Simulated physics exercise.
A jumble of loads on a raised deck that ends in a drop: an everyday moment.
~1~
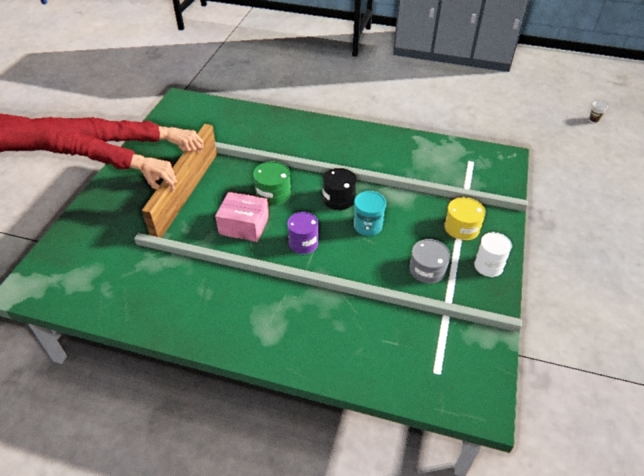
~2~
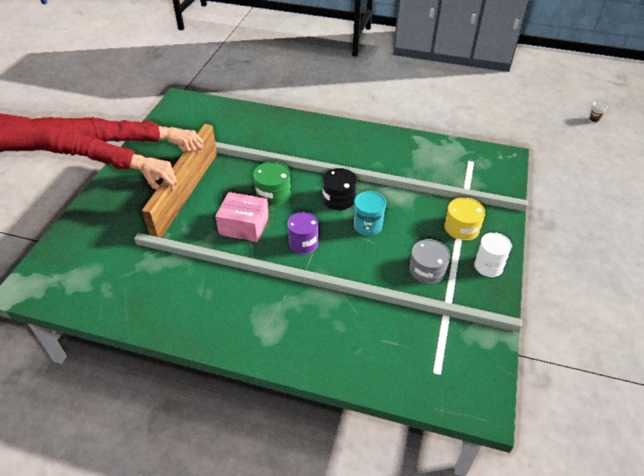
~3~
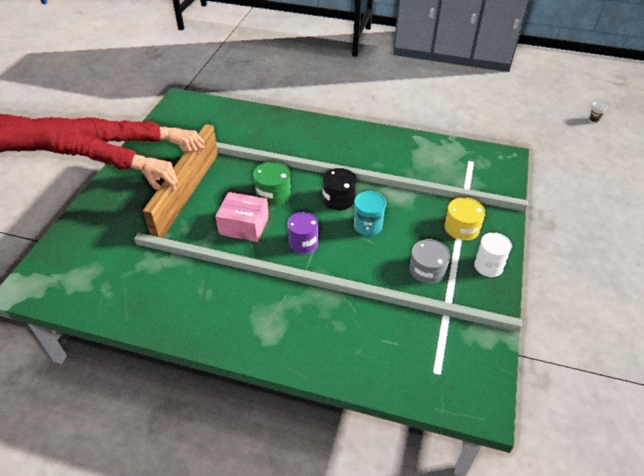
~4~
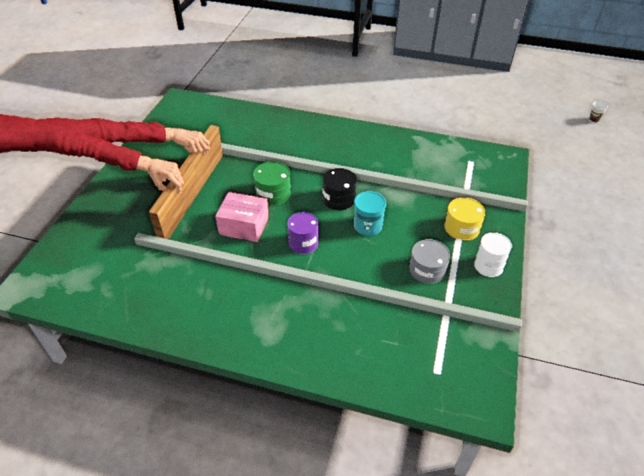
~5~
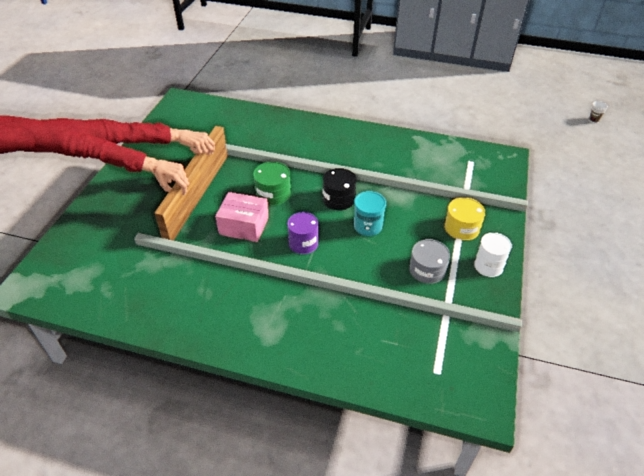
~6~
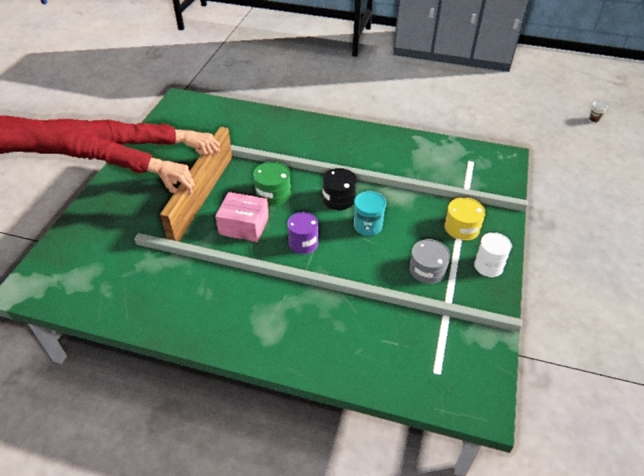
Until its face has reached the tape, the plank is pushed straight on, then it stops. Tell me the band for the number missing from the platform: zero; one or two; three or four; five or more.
I expect only a pair or one to end up below.
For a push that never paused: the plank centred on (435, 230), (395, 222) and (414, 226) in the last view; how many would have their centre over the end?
Per position: 1 / 0 / 0.
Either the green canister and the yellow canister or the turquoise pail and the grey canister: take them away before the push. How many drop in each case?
That makes 1 fallen, then 0 fallen in the other try.
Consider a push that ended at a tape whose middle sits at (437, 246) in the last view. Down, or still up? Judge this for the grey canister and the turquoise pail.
Lab note: Grey canister ends up below; turquoise pail is safe.
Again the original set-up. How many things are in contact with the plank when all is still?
All in all, 3.
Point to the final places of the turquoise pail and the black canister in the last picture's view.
(474, 247) and (505, 209), approximately.
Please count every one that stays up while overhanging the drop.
The total comes out at 2.
Soon after, none off yet; white canister at rest near (492, 255); yellow canister at rest near (464, 219); grey canister at rest near (429, 261).
At rest, the number that fall off is one or two; fallen, grey canister.
